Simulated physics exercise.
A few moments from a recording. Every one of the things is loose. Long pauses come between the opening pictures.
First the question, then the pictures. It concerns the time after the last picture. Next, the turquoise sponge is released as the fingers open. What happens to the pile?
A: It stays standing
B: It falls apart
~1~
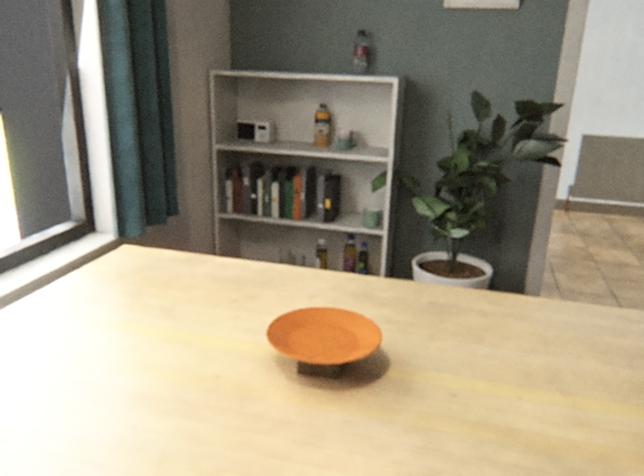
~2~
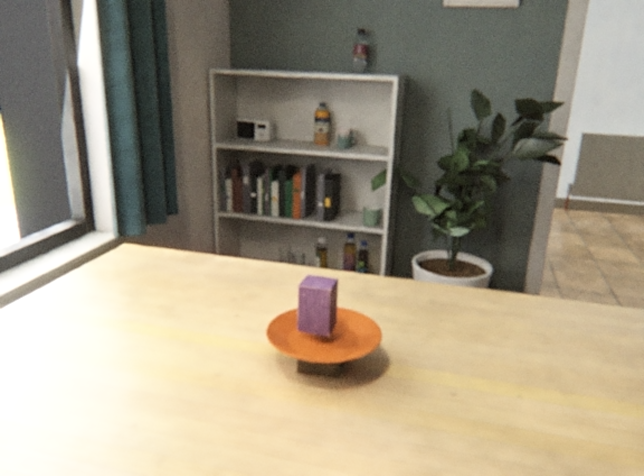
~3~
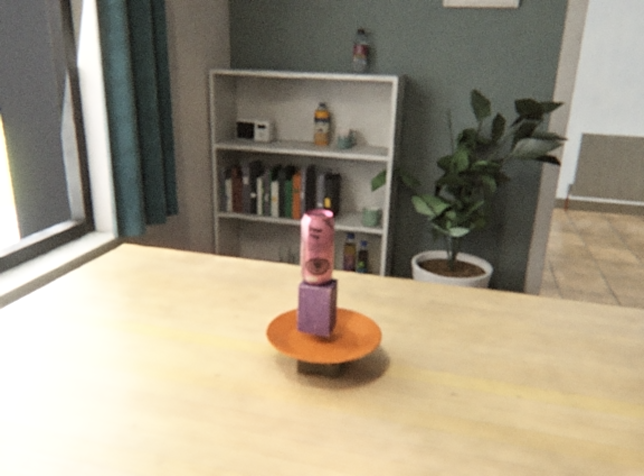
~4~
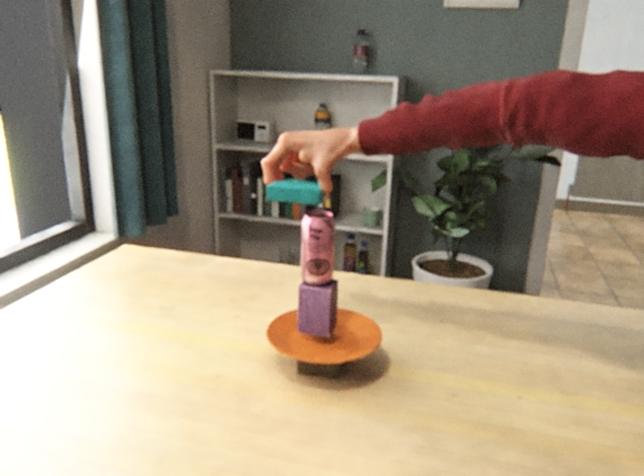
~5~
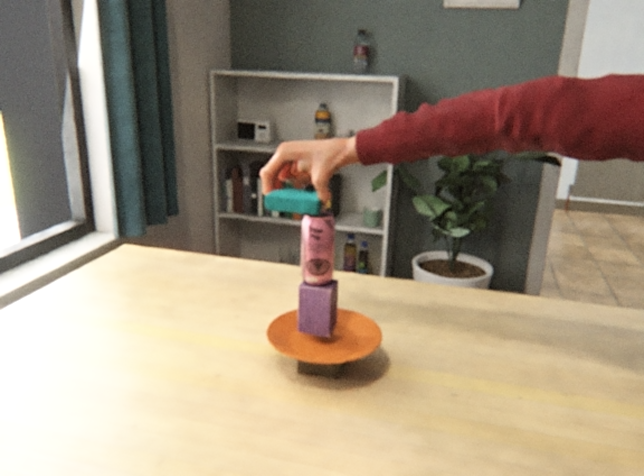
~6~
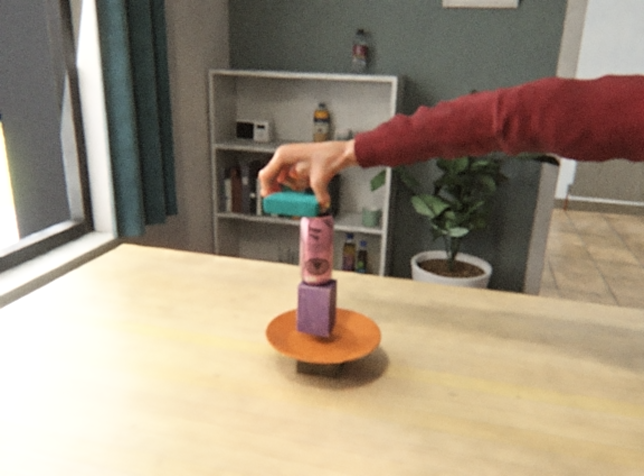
B.
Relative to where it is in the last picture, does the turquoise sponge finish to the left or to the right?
Result: Further left.
Then, 0.30 s past the last view, turquoise sponge now fallen.
Then, 0.50 s past the last view, things are still on the move.
Then, 0.60 s past the last view, as before.
Finally, fallen, turquoise sponge; the other 4 still in place. Final places as the last picture's camera would see them, turquoise sponge near (184, 312). The pile gives way.
